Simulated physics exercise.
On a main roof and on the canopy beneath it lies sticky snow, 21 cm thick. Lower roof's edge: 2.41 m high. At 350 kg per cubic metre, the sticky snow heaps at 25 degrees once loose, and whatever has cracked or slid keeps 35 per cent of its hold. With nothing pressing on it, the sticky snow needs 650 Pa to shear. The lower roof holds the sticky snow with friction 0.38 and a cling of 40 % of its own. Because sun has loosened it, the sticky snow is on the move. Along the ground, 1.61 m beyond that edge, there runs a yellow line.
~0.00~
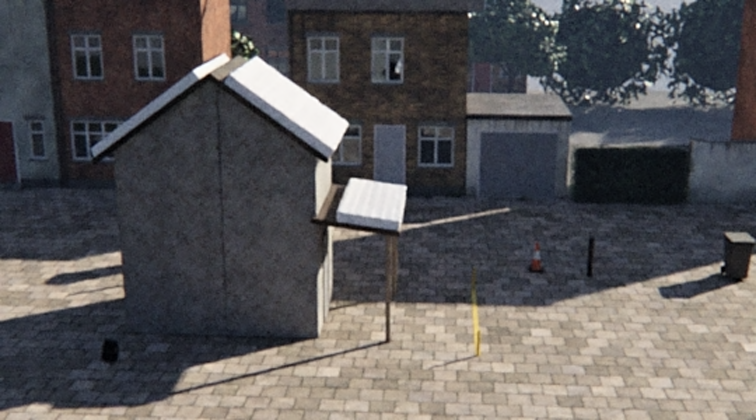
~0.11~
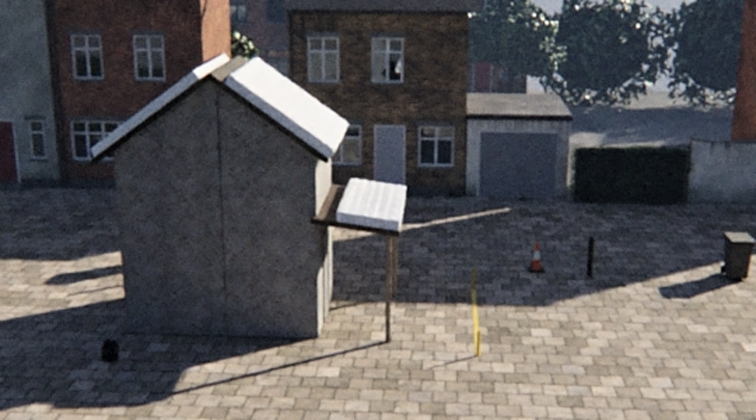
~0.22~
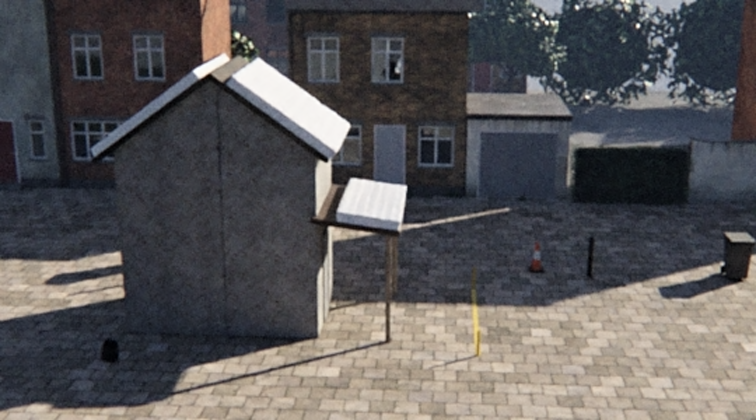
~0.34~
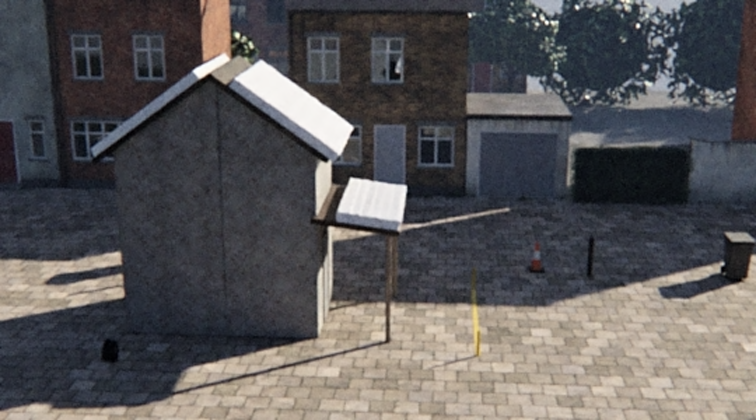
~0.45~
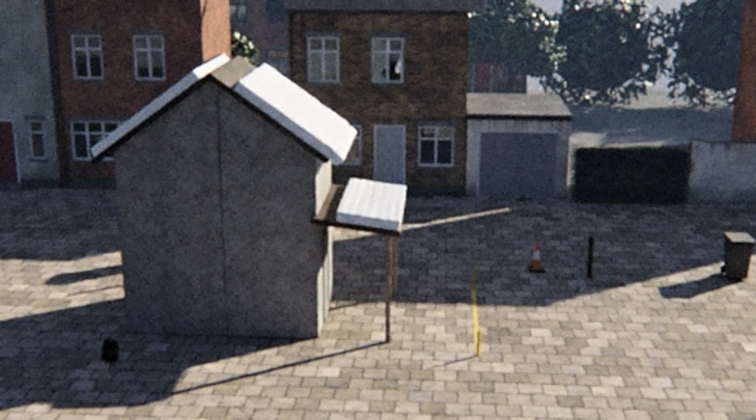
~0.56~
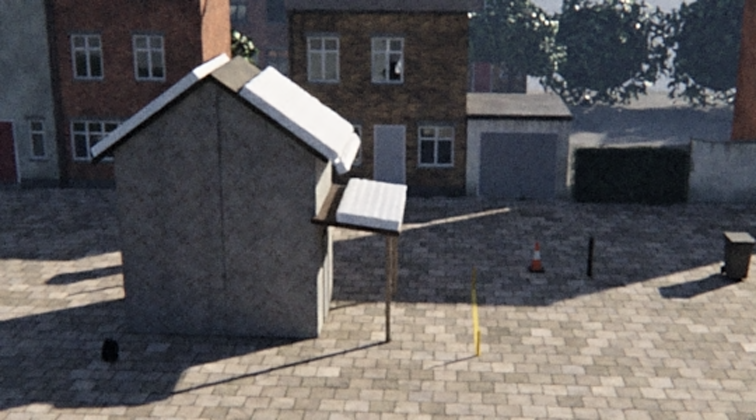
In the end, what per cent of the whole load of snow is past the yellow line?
Close to 26 per cent.
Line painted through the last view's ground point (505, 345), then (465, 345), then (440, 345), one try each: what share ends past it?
One by one: 10 in a hundred, 35 in a hundred, 50 in a hundred.
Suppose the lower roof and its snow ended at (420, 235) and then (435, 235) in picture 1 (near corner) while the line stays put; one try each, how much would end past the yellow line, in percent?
12 %, then 7 %.
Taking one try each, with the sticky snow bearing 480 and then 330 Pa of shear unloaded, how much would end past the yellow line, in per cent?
The two runs give near 35 % and near 35 % respectively.
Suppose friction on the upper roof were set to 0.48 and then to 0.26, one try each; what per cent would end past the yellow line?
In turn about 8 %, 35 %.
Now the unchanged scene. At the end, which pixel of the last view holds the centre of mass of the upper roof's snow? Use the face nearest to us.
Centre noted at roughly (456, 310).
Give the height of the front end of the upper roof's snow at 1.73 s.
I'd say around 2.2 metres.
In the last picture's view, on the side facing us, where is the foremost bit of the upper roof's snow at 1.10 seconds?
Close to pixel (381, 215).
By 1.10 s, none is below the lower edge and 0 % is past the line.
By 1.73 s, 5 % is below the lower edge and 0 % is past the line.
By 2.37 s, 61 % is below the lower edge and 19 % is past the line.
By 3.00 s, 61 % is below the lower edge and 26 % is past the line.
By 3.20 s, at the end, 61 % is below the lower edge and 26 % is past the line.
